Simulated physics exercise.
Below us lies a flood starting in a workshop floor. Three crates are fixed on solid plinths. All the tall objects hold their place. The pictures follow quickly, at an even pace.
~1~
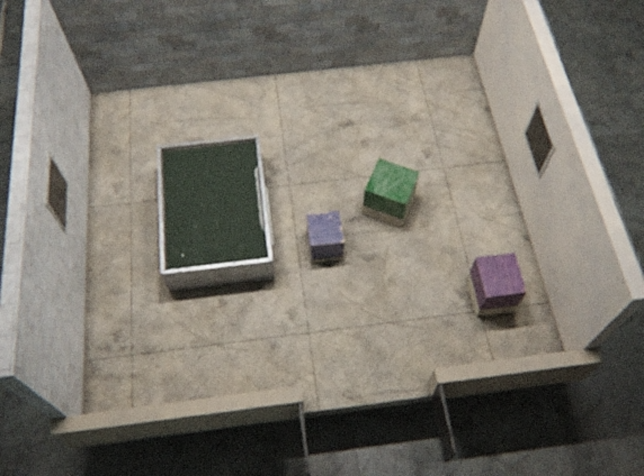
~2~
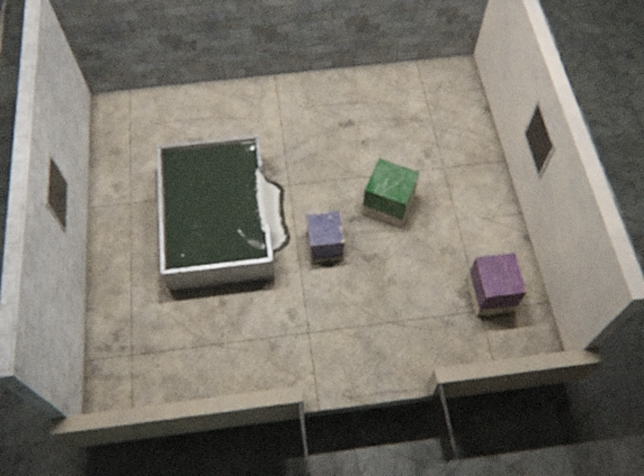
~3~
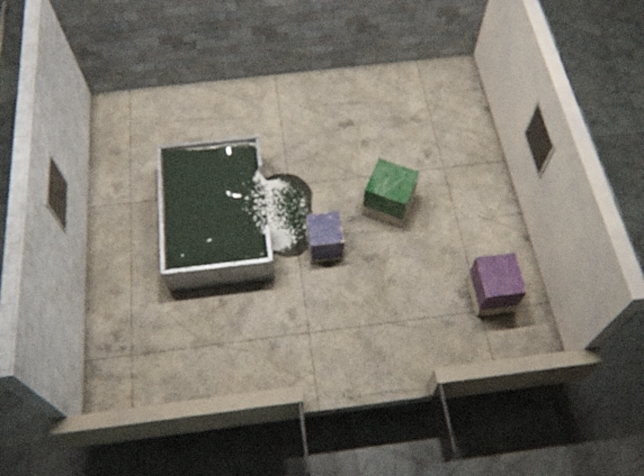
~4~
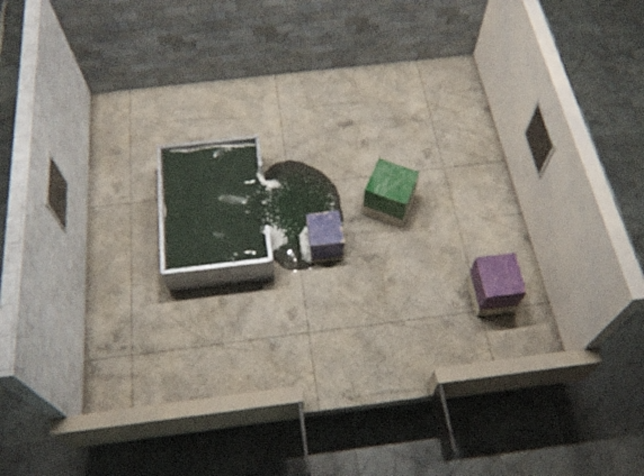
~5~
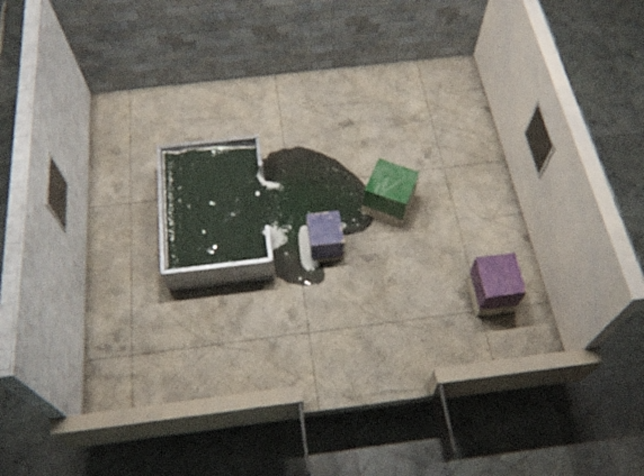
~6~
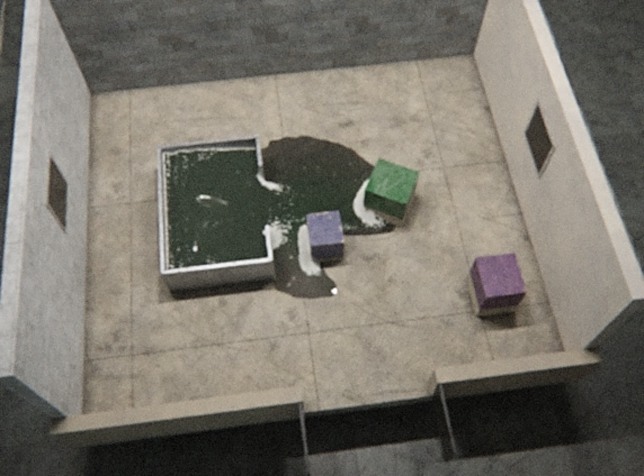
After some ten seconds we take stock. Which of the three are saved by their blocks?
In the end: The purple crate escapes dry; the green crate is wetted; the blue crate is wetted.
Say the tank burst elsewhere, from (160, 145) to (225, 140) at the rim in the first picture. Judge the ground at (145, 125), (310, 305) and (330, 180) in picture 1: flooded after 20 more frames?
In turn: Under water, not flooded, clear.
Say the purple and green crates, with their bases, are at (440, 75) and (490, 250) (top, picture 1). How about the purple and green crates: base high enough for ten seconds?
One by one: The purple crate is safe; the green crate is safe.
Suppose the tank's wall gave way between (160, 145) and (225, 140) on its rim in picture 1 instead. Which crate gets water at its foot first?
The green one.
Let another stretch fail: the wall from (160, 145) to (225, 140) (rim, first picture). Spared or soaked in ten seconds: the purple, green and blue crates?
In short: Purple is safe, green is spared, blue keeps dry.
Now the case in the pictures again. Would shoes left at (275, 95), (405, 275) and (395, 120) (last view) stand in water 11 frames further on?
In turn: Free of water, wet, flooded.
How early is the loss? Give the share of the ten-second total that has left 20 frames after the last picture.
Close to 15 %.
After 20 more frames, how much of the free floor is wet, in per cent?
Some 50 per cent.
A moment on, water covers 25 % of the floor; the purple crate water round its plinth, the green crate water round its plinth, the blue crate water round its plinth.
Next, water covers 45 % of the floor; the purple crate water round its plinth, the green crate water round its plinth, the blue crate water round its plinth.
Then, water covers 50 % of the floor; the purple crate water round its plinth, the green crate water round its plinth, the blue crate water round its plinth.
Later, water covers 70 % of the floor; the purple crate water round its plinth, the green crate water round its plinth, the blue crate water round its plinth.
In the end, water covers 95 % of the floor; the purple crate stayed above the water, the green crate was topped, the blue crate was topped.
